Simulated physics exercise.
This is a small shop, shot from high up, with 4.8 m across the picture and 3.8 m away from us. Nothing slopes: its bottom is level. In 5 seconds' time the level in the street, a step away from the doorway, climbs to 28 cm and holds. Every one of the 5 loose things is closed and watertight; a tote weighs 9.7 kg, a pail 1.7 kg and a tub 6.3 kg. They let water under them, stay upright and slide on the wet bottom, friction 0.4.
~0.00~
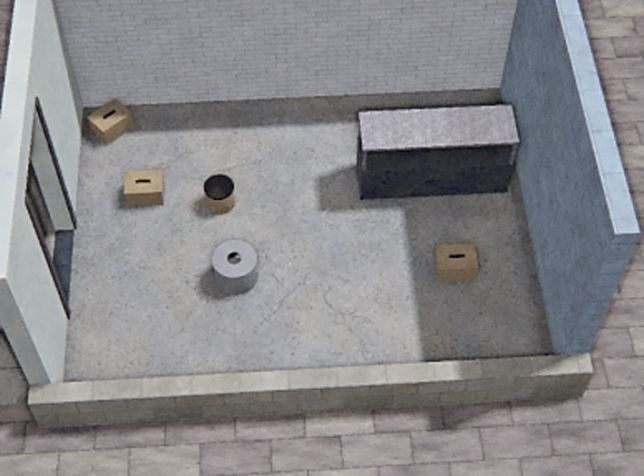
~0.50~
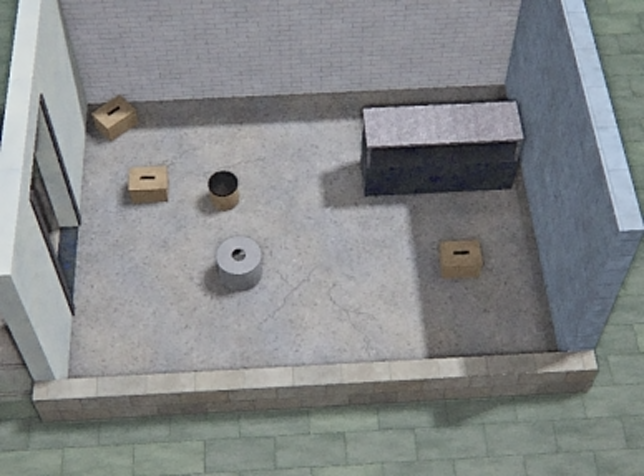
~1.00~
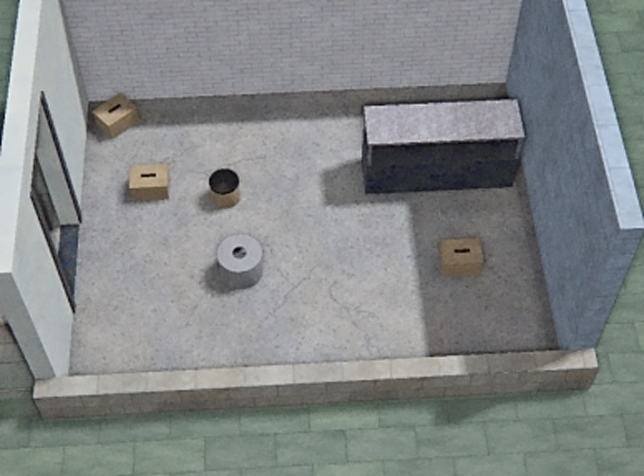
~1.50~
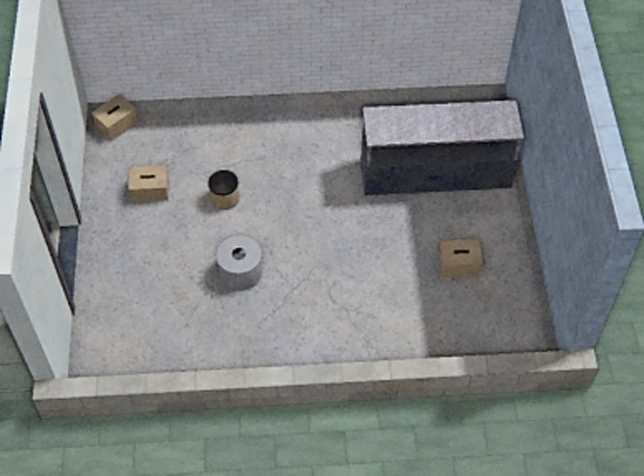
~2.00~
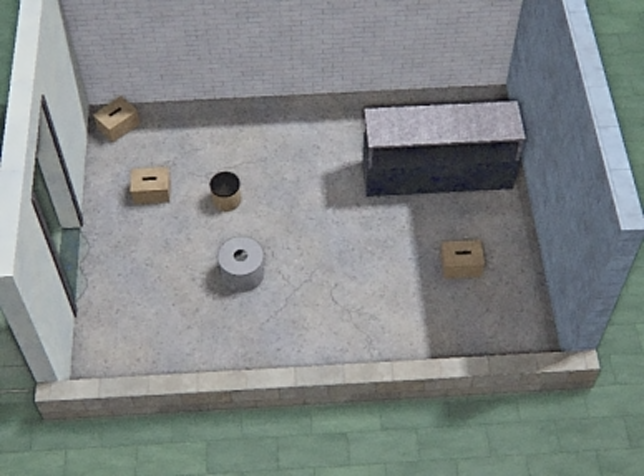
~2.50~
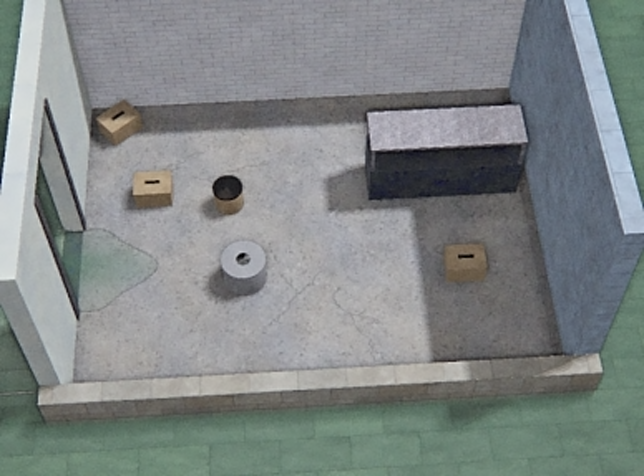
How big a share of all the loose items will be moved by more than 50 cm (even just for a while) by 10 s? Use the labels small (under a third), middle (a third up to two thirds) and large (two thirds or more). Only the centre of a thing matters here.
Middle.
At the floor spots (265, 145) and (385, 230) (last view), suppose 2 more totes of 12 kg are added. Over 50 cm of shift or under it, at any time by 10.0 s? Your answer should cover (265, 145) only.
That spot comes out lower.
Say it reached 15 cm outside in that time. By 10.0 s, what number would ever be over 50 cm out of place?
The answer would then be 2.
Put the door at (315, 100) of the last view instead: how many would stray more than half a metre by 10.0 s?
So the tally would be 2.
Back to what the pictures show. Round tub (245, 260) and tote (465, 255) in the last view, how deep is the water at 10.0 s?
Close to 13 and 14 centimetres.
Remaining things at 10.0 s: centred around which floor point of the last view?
They average out to somewhere around (336, 191).
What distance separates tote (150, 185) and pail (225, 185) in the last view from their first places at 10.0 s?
20 cm, 300 cm.
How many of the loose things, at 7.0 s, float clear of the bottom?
By my count, 2.
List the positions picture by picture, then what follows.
In the first frame, a tote at (109, 115), on the bottom; a pail at (219, 186), on the bottom; water covers 0.0 m2; 0 of 5 have shifted.
In the second frame, a tote at (114, 111), on the bottom; a pail at (223, 183), on the bottom; 0.0 m2 under water; 0 of 5 have shifted.
In the third frame, a tote at (115, 109) rests on the ground; a pail at (224, 181) rests on the ground; water covers 0.0 m2; 0 of 5 have shifted.
In the fourth frame, a tote at (114, 111), on the bottom; a pail at (223, 182) rests on the ground; 0.0 m2 under water; 0 of 5 have shifted.
In the fifth frame, a tote at (115, 113) rests on the ground; a pail at (225, 184) rests on the ground; 0.0 m2 under water; 0 of 5 have shifted.
In the sixth frame, a tote at (118, 116) rests on the ground; a pail at (227, 187) rests on the ground; 0.5 m2 under water; 0 of 5 have shifted.
After 3.5 s 0 of 5 are over 50 cm from their spots; 0 afloat.
After 4.5 s 1 of 5 are over 50 cm from their spots; 0 afloat.
After 7.0 s 2 of 5 are over 50 cm from their spots; 2 afloat.
After 10.0 s 2 of 5 are over 50 cm from their spots, and 3 have been at some point; 3 afloat.
